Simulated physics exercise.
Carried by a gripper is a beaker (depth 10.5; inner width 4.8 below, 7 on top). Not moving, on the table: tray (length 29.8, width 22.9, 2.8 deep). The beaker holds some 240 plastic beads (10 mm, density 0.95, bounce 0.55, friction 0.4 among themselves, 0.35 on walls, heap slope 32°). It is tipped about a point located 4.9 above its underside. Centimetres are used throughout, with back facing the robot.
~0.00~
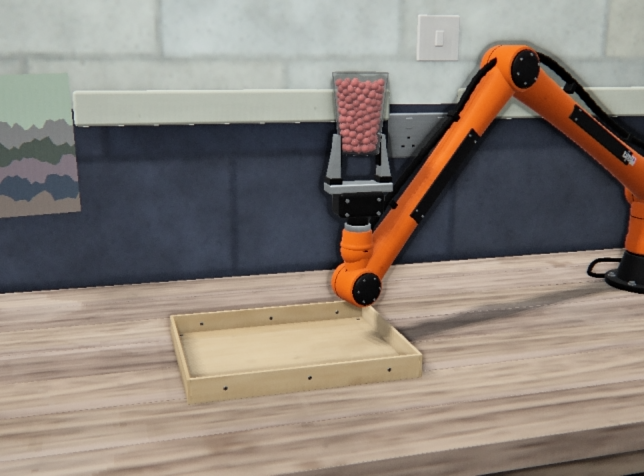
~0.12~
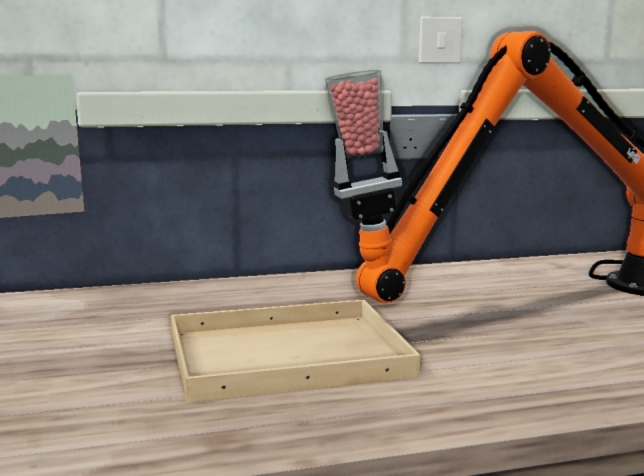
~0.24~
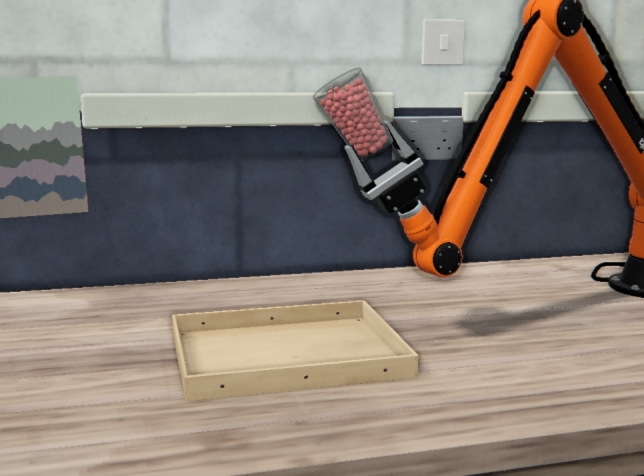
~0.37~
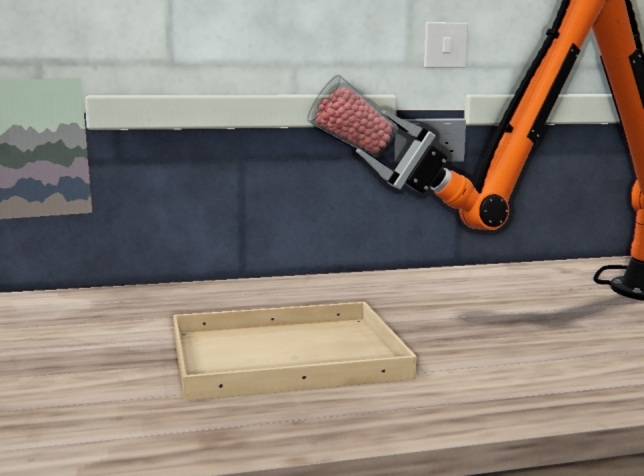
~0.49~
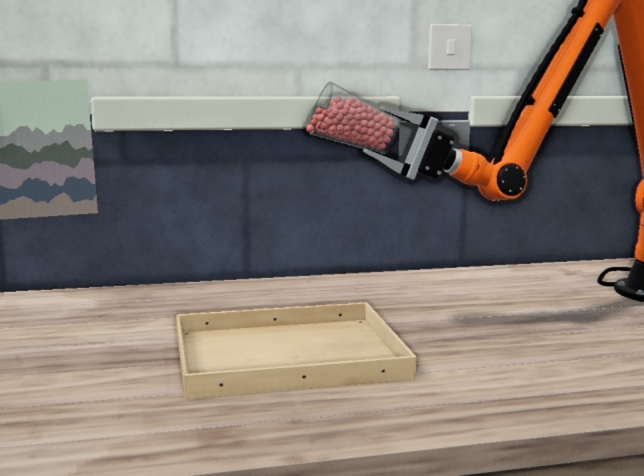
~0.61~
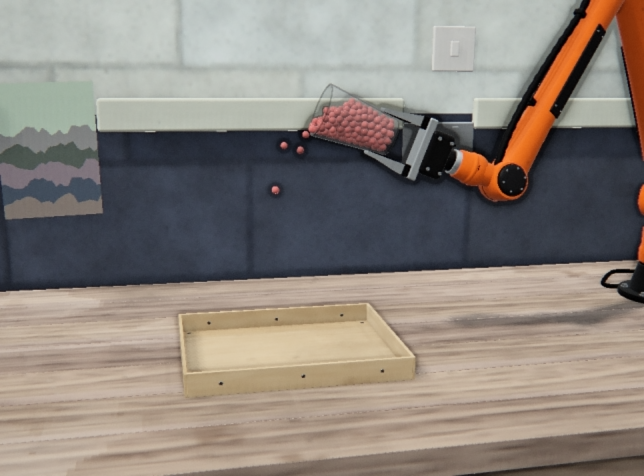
On a wooden table against a wall, an orange robot arm raised a clear beaker of pink beads above a shallow tray and tilted it steadily left, until a few beads tumbled out.
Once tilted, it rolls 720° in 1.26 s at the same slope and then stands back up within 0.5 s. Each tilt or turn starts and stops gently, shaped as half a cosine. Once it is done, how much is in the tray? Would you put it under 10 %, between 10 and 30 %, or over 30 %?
I would put it between 10 and 30 %.
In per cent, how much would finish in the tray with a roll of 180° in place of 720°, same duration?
That would come to close to 15 in a hundred.
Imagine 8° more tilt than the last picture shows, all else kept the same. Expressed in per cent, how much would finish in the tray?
It would be around 40 percent.
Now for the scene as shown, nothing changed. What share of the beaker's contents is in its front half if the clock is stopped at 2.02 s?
55 per cent or thereabouts.
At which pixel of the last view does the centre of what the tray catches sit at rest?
It's centred about (263, 359).
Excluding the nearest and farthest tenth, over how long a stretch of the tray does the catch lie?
24 cm.
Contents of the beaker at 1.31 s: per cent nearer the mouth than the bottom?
About 50 %.
After 1.31 s, tipped 69°, highest piece 37 above the table; 214 in the beaker, 18 in the tray, 3 on the table or floor, 10 in flight or on a rim.
After 2.02 s, tipped 55°, highest piece 36 above the table; 192 in the beaker, 41 in the tray, 9 on the table or floor, 3 in flight or on a rim.
After 2.57 s, upright, highest piece 39 above the table; 192 in the beaker, 44 in the tray, 9 on the table or floor.
After 3.27 s, upright, highest piece 39 above the table; 192 in the beaker, 44 in the tray, 9 on the table or floor.
At rest, 192 in the beaker, 44 in the tray, 9 on the table or floor. That is 18 % in the tray.
